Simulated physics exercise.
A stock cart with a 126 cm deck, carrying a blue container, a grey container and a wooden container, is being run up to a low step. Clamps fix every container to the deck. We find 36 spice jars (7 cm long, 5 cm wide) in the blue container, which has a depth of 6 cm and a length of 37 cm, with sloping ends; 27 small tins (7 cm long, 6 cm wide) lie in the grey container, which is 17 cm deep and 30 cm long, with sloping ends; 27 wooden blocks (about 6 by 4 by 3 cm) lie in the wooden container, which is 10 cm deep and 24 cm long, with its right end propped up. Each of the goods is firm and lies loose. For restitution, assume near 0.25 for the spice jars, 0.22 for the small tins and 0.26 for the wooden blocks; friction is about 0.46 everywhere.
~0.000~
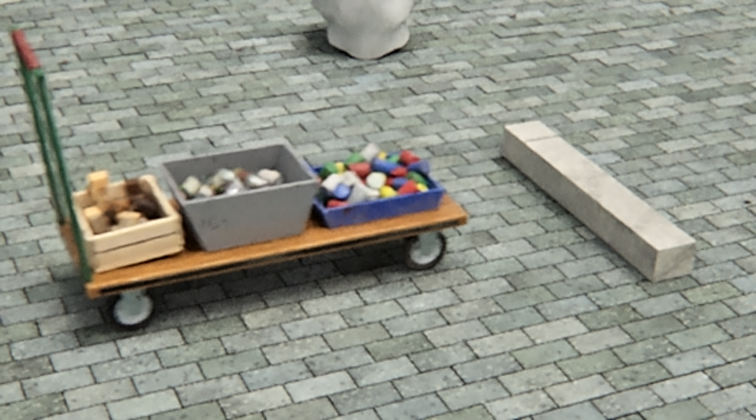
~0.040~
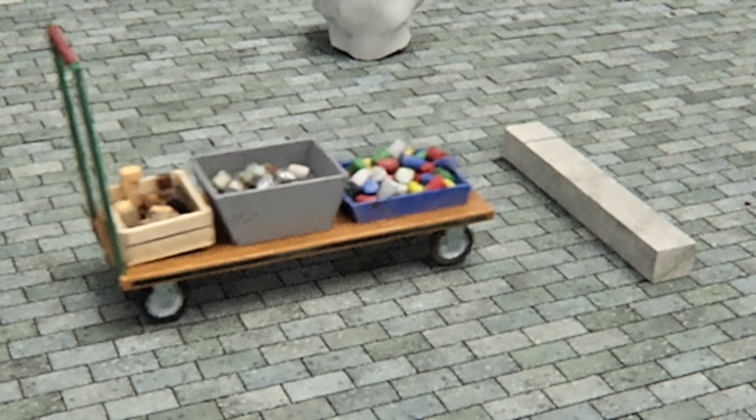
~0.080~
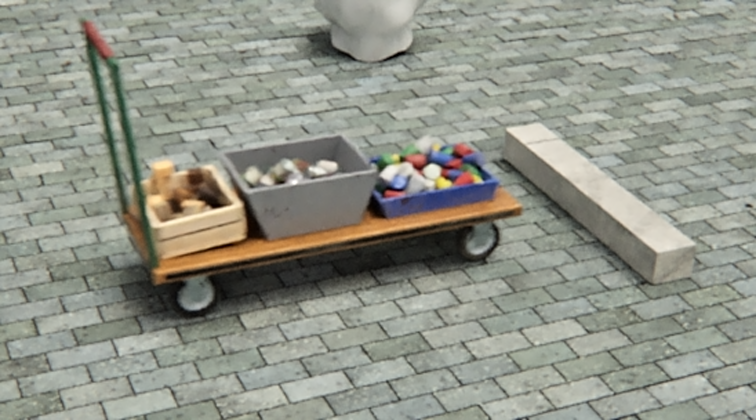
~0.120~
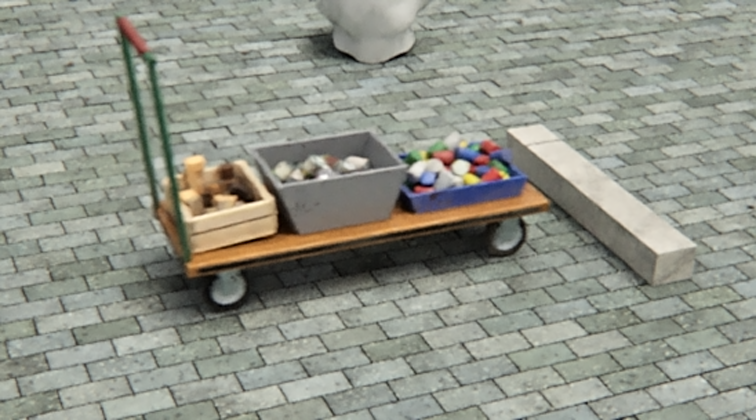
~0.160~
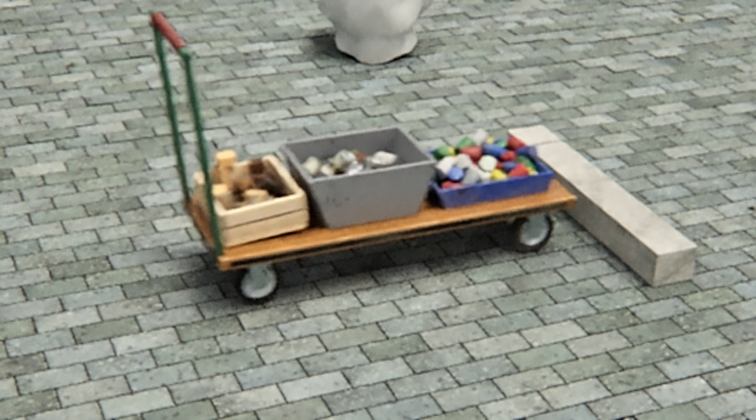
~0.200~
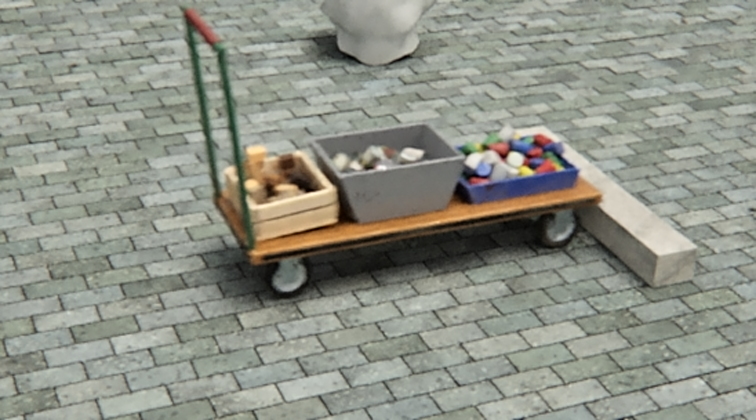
A cart carrying wooden, grey and blue containers rolls right across paving toward a low step.
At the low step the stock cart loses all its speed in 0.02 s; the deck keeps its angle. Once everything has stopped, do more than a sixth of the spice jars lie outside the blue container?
Yes.
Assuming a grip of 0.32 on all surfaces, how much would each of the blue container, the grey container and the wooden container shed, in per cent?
In that setup blue container sheds 50 percent, grey container sheds 10 percent, and wooden container sheds 0 percent.
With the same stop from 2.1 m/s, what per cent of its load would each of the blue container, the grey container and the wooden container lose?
Then blue container 30, grey container 10, wooden container 0 per cent.
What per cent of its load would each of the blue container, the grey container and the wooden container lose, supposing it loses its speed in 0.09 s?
Blue container 30 %, grey container 0 %, wooden container 10 %.
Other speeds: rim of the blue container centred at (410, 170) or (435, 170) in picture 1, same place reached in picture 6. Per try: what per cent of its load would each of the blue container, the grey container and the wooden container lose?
For the blue container it's 20 % and then 10 %, for the grey container 0 % and then 0 %, and for the wooden container 0 % and then 0 %.
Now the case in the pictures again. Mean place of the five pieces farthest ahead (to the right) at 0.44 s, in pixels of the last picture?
Somewhere near pixel (606, 123).
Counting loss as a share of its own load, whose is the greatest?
It's the blue container.
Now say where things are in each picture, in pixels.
In the first picture (places track the rim corner closest to us here; the camera moves round a little), blue container (327, 210); grey container (187, 203); 60 cm to go; all still inside.
In the second picture, blue container (356, 204); grey container (219, 196); 50 cm to go.
In the third picture, blue container (385, 200); grey container (251, 191); 39 cm to go.
In the fourth picture, blue container (414, 195); grey container (282, 186); 29 cm to go.
In the fifth picture, blue container (443, 191); grey container (313, 180); 18 cm to go.
In the sixth picture, blue container (471, 186); grey container (344, 175); 8 cm to go; all still inside.
After 0.22 s, impact.
After 0.32 s, the blue container is down by 2 of 36, the grey container has all 27 and the wooden container is down by 1 of 27.
After 0.44 s, the blue container is down by 8 of 36, the grey container is down by 1 of 27 and the wooden container is down by 2 of 27.
After 0.67 s, the blue container is down by 11 of 36, the grey container is down by 2 of 27 and the wooden container is down by 3 of 27.
When it is over (at 1.17 s), the blue container is down by 11 of 36, the grey container is down by 2 of 27 and the wooden container is down by 3 of 27. Asked share, 11 of 36, 31 per cent.
